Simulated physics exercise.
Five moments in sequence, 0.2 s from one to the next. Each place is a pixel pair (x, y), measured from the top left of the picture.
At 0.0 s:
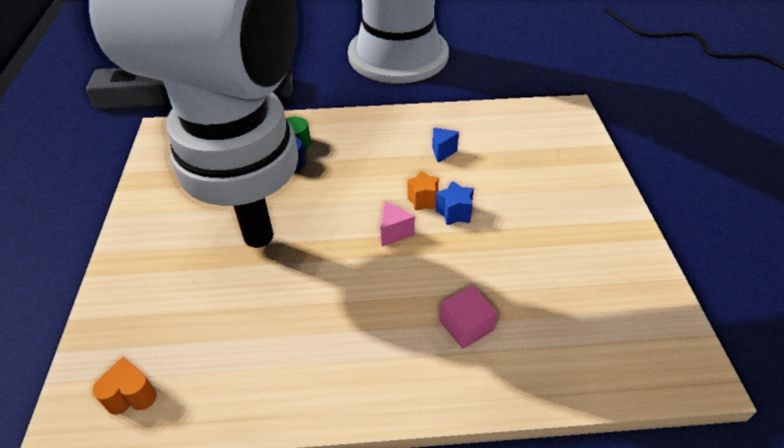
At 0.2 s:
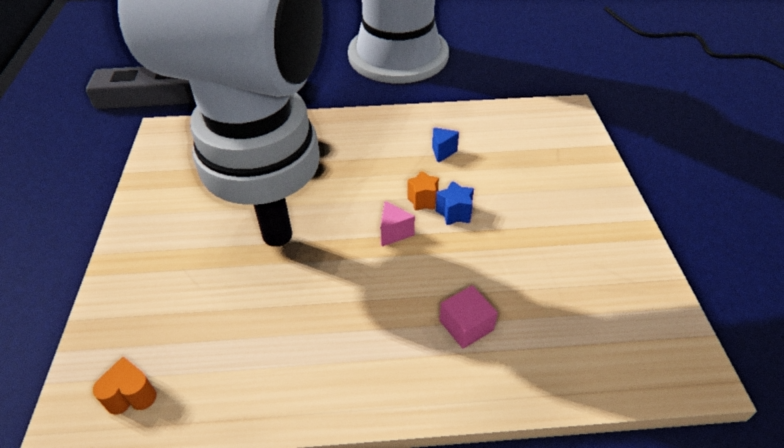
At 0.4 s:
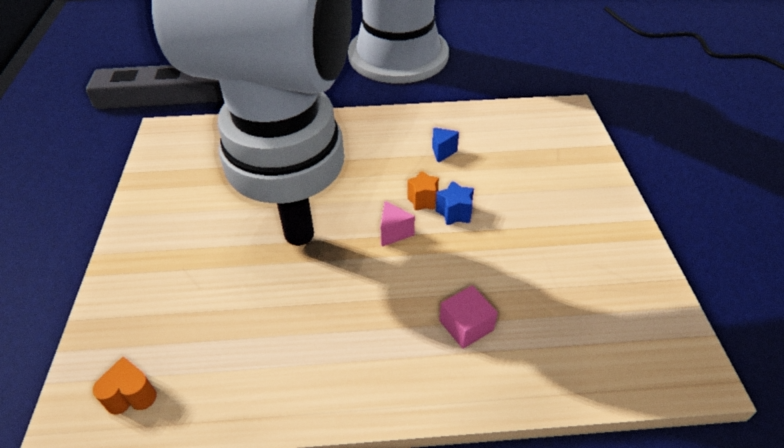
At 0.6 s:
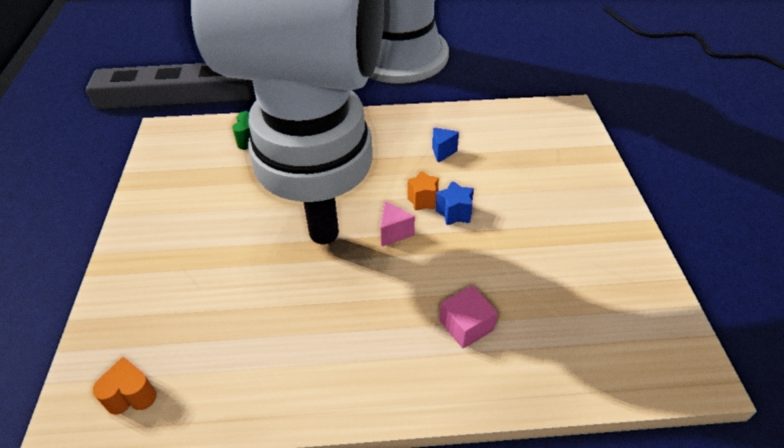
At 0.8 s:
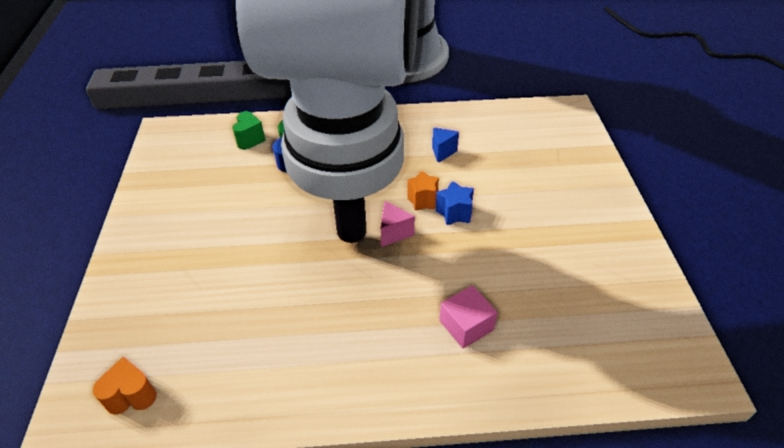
Robot arm with a black peg sliding steadily right across a wooden board toward a pink triangular piece, the visible blocks staying still.
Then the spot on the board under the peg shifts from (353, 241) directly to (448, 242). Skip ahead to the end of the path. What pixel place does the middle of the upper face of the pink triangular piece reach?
At the end it should sit near (434, 204).
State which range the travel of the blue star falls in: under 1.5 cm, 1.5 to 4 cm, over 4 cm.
It moves only a bit, under 1.5 cm.
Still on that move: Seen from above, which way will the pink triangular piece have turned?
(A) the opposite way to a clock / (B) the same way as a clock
My pick is A.
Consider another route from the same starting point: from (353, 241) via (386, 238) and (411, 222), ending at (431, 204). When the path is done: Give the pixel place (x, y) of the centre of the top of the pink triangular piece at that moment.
Put as a pixel place, it's (451, 174).
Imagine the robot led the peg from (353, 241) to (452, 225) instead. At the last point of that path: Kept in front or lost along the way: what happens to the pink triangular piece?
At that point it is up front.
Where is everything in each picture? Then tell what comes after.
Peg tip (259, 238); block tops, pink triangular piece (394, 214); blue star (457, 194), in the first picture.
Peg (278, 237); blocks unchanged, in the second picture.
Peg (300, 236); blocks unchanged, in the third picture.
Peg (324, 235); blocks unchanged, in the fourth picture.
Peg (352, 233); pink triangular piece (394, 214); blue star (457, 194), in the fifth picture.
The first path, step by step. One third of the way, peg (385, 234); pink triangular piece (406, 211), turned 35° anticlockwise.
Two thirds of the way, peg (417, 234); pink triangular piece (428, 205), turned 80° anticlockwise.
At the end, peg (449, 235); pink triangular piece (434, 204), turned 95° anticlockwise; blue star in place.
